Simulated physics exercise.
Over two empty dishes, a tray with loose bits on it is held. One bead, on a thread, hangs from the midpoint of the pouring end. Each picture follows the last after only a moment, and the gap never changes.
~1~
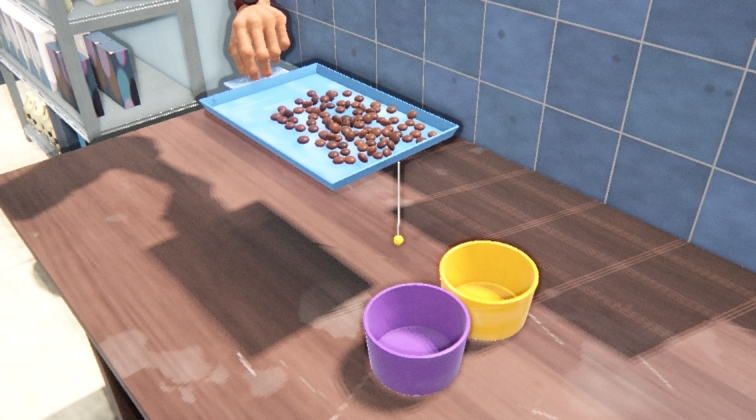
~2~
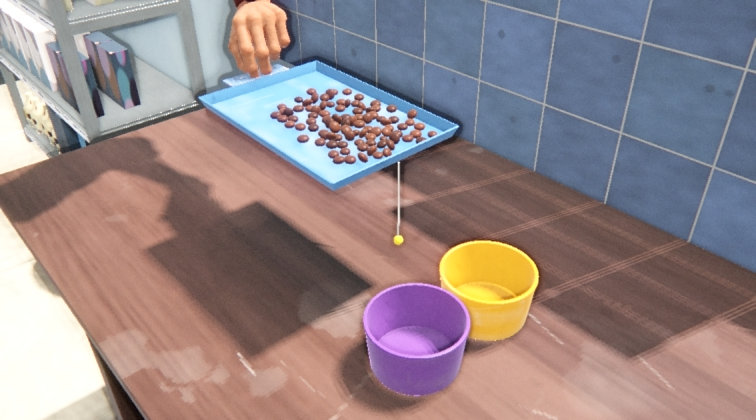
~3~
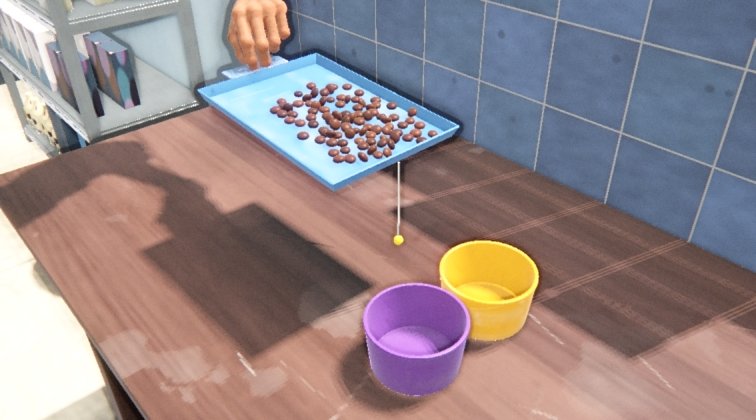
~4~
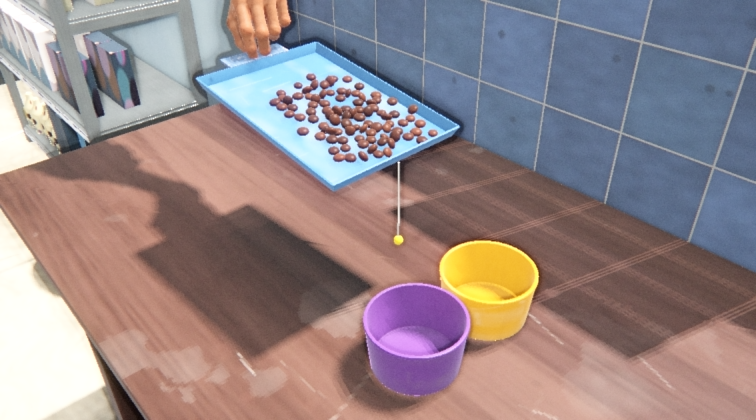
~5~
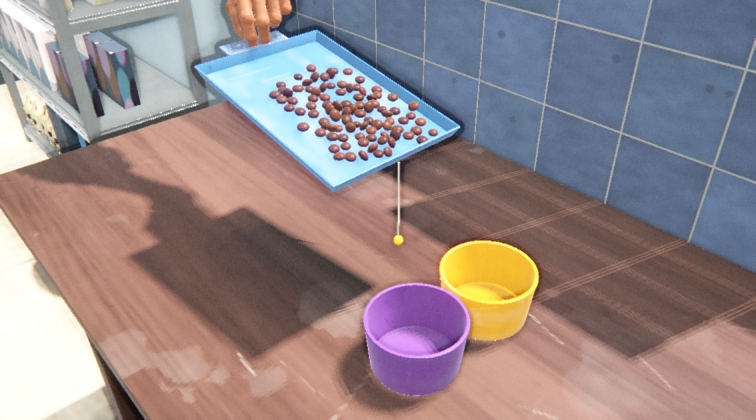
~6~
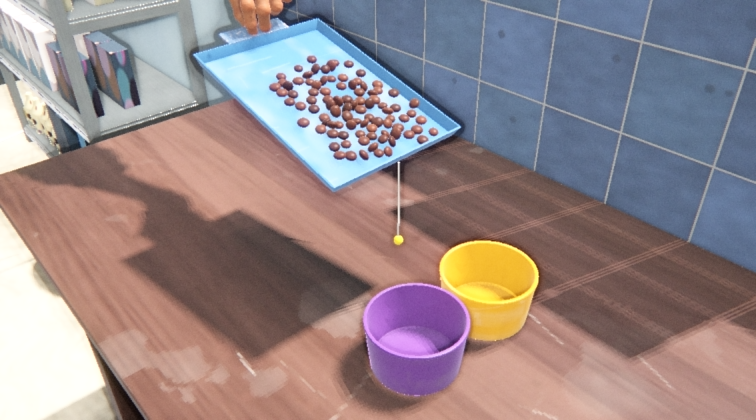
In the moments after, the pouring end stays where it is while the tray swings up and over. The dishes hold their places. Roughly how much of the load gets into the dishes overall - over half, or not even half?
I expect the dishes to receive the lesser amount.
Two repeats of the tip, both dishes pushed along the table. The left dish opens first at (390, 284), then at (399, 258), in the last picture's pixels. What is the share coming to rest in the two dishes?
That makes 90 per cent, followed by 60 per cent.
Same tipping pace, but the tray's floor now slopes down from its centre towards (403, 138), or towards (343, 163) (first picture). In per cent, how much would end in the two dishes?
First heading 0 %, second heading 0 %.
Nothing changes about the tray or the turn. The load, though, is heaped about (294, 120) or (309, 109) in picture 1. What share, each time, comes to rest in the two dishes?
Near 30 per cent and near 20 per cent.
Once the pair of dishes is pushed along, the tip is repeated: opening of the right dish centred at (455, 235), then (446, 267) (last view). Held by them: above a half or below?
Well, the bulk the first time and the bulk the second time.
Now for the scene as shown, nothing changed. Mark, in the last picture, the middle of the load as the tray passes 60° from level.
About (392, 150).
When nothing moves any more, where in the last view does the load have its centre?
Roughly at pixel (405, 309).
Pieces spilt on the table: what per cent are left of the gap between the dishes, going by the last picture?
100 per cent, roughly.
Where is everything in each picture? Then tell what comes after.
The first frame shows corners of the pouring end at (333, 179) and (452, 126), level; middle of the load at (345, 125), flat chocolate drops; left dish at (453, 364); right dish at (524, 311); bead on its thread at (398, 240).
The second frame shows corners of the pouring end at (333, 179) and (452, 126), level; middle of the load at (345, 124).
The third frame shows corners of the pouring end at (333, 180) and (452, 126), tipped barely, level across its low end; middle of the load at (345, 121).
The fourth frame shows corners of the pouring end at (334, 180) and (453, 126), tipped a little, level across its low end; middle of the load at (346, 117).
The fifth frame shows corners of the pouring end at (334, 181) and (453, 126), tipped a little, level across its low end; middle of the load at (346, 113).
The sixth frame shows corners of the pouring end at (335, 182) and (454, 126), tipped a little, level across its low end; middle of the load at (347, 109); left dish at (453, 364); right dish at (524, 311).
Soon, tray tipped steeply; most on the tray; a stray few outside both; about a quarter in the air.
A while on, tray tipped right over; a stray few on the tray; a small part in the left dish; a small part in the right dish; about two thirds outside both; a small part in the air.
Towards the end, tray tipped past a quarter turn; a small part in the left dish; a small part in the right dish; most outside both.
Finally, tray tipped past a quarter turn; a small part in the left dish; a small part in the right dish; most outside both.
